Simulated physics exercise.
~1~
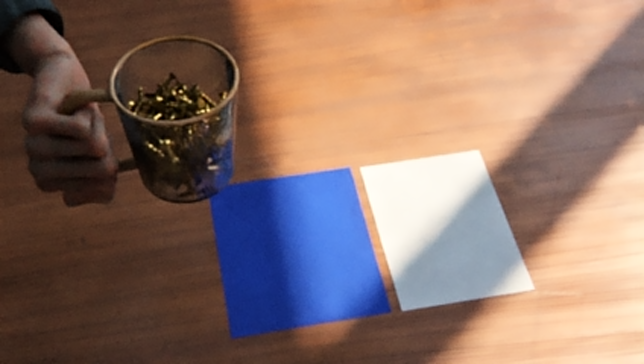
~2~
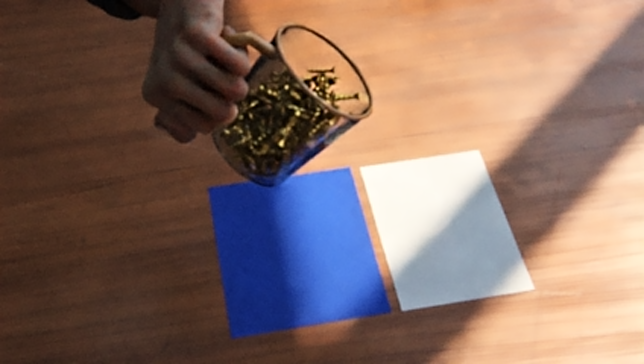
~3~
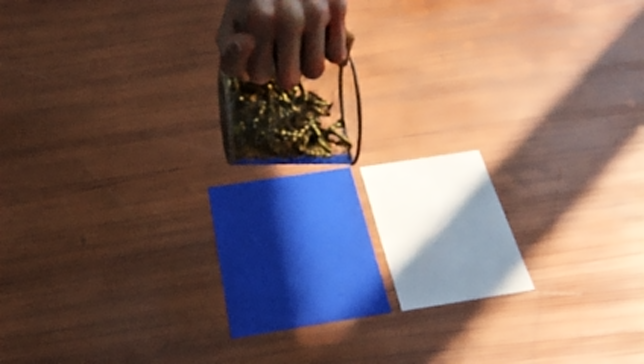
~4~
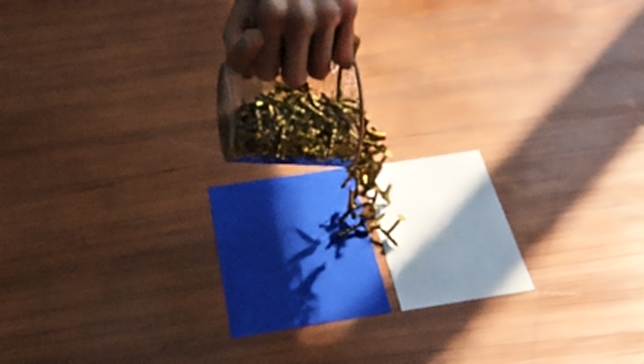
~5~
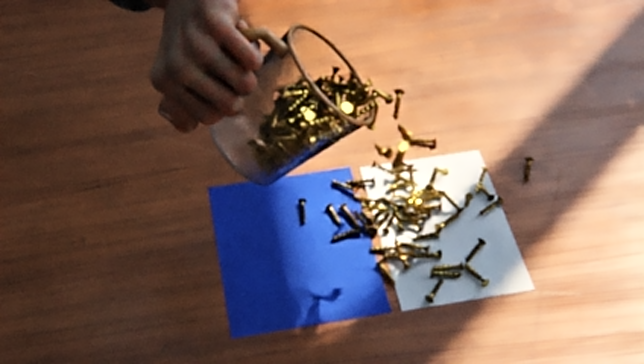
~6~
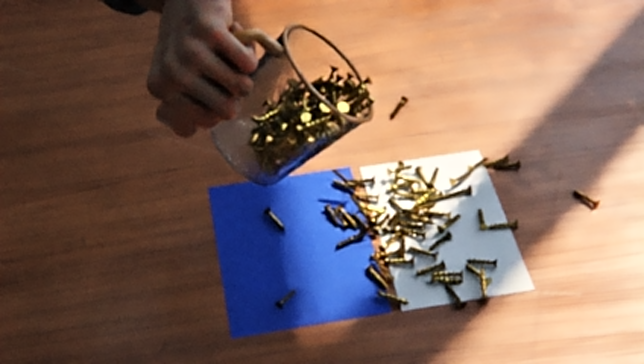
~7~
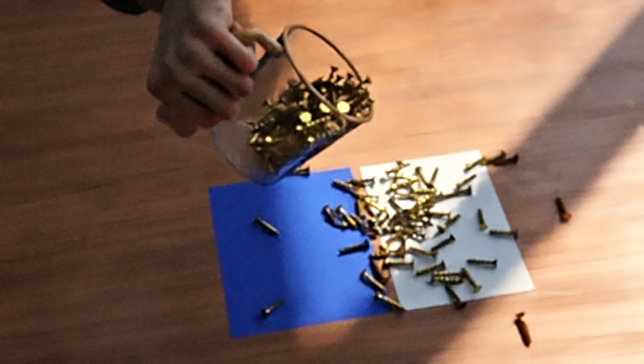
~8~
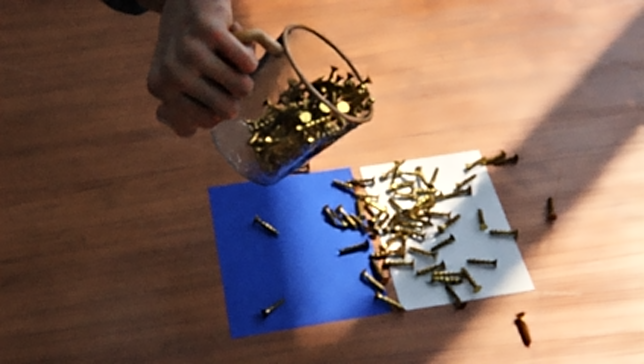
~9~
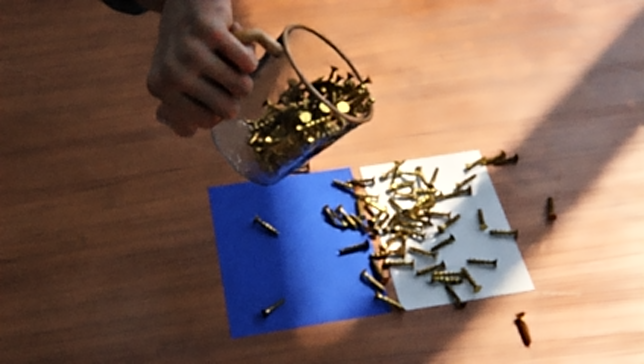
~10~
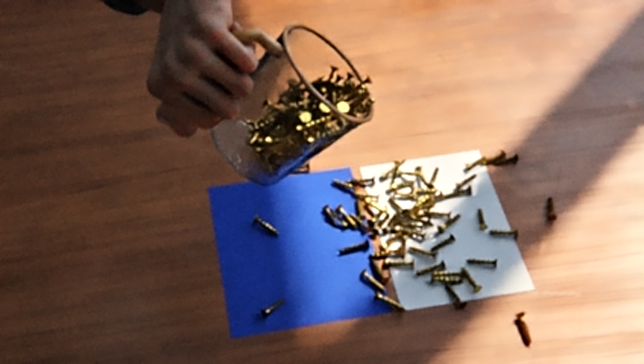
On a sunlit wooden table, a hand tipping brass-coloured screws from a glass cup onto blue and white mats, many staying inside.
